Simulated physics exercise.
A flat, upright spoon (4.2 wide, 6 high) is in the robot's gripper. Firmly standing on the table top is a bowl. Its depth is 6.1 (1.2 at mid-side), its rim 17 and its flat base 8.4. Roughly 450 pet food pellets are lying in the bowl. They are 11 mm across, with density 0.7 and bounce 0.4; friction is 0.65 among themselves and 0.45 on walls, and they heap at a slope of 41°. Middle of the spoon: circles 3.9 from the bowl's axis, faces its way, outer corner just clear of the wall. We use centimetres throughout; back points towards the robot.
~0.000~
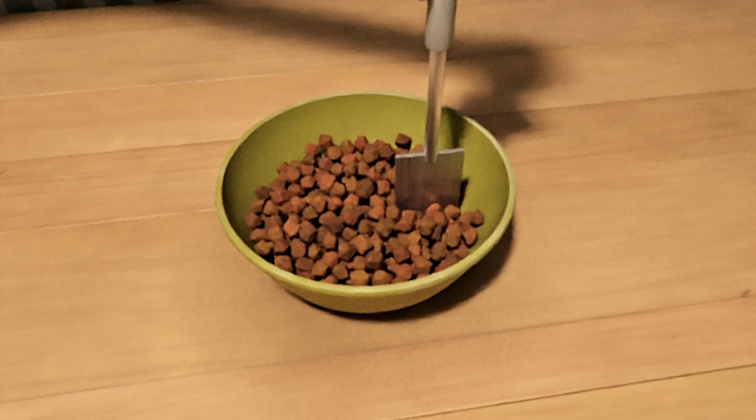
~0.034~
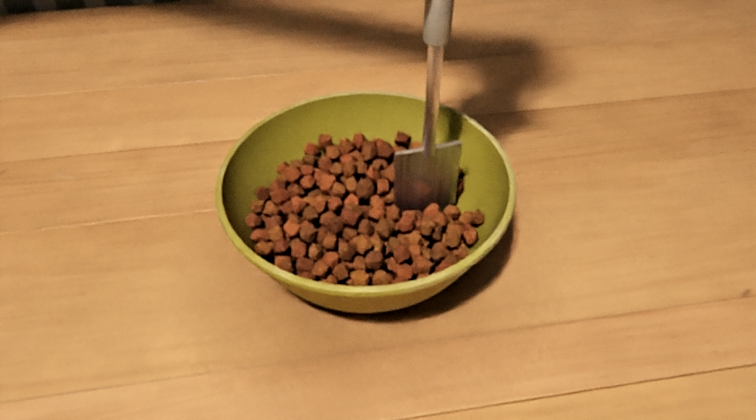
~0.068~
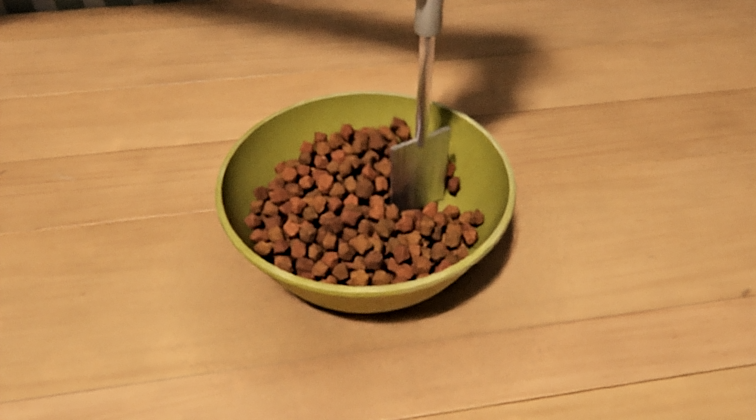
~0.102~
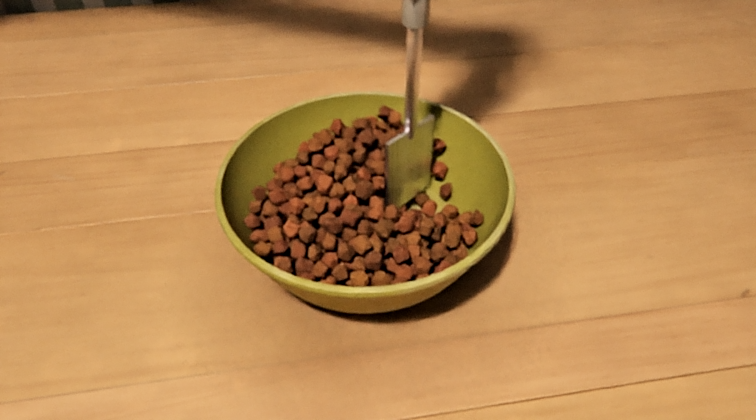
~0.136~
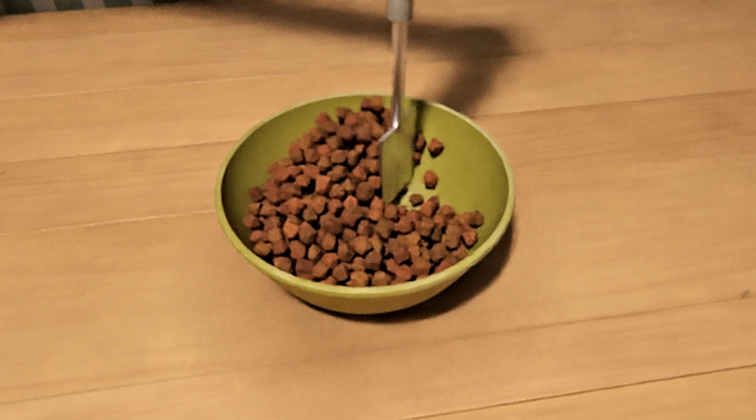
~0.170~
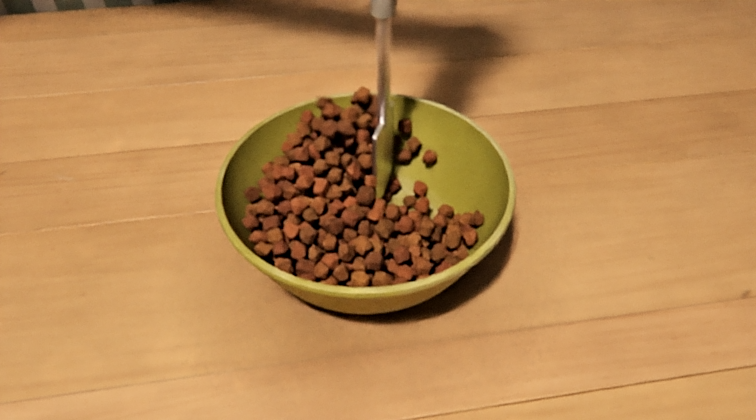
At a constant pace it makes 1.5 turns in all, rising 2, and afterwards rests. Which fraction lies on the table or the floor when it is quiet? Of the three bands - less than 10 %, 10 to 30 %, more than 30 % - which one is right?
The right band is 10 to 30 %.
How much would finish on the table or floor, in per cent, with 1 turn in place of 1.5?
Estimate: About 10 percent.
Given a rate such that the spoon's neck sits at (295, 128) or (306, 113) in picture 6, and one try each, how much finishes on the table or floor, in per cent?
Well, about 50 percent the first time and about 45 percent the second.
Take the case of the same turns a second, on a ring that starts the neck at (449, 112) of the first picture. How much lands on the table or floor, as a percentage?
15 %.
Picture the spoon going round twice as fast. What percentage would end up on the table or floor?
That would be some 40 percent.
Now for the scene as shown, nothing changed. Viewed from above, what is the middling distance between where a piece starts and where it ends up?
Near 8 cm.
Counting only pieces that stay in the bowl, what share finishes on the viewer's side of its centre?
Near 55 per cent of what stays in the bowl.
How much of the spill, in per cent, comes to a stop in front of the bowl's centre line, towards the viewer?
Around 50 percent of it.
After 0.60 s, 251° round, highest piece 8 above the table; 412 in the bowl, 24 on the table or floor, 10 in flight or on the tool.
After 1.03 s, 78° round, highest piece 8 above the table; 366 in the bowl, 75 on the table or floor, 5 in flight or on the tool.
After 1.45 s, 180° round, highest piece 7 above the table; 358 in the bowl, 88 on the table or floor.
After 2.15 s, 180° round, highest piece 7 above the table; 358 in the bowl, 88 on the table or floor.
In the end, 358 in the bowl, 88 on the table or floor. That is 20 % on the table or floor.
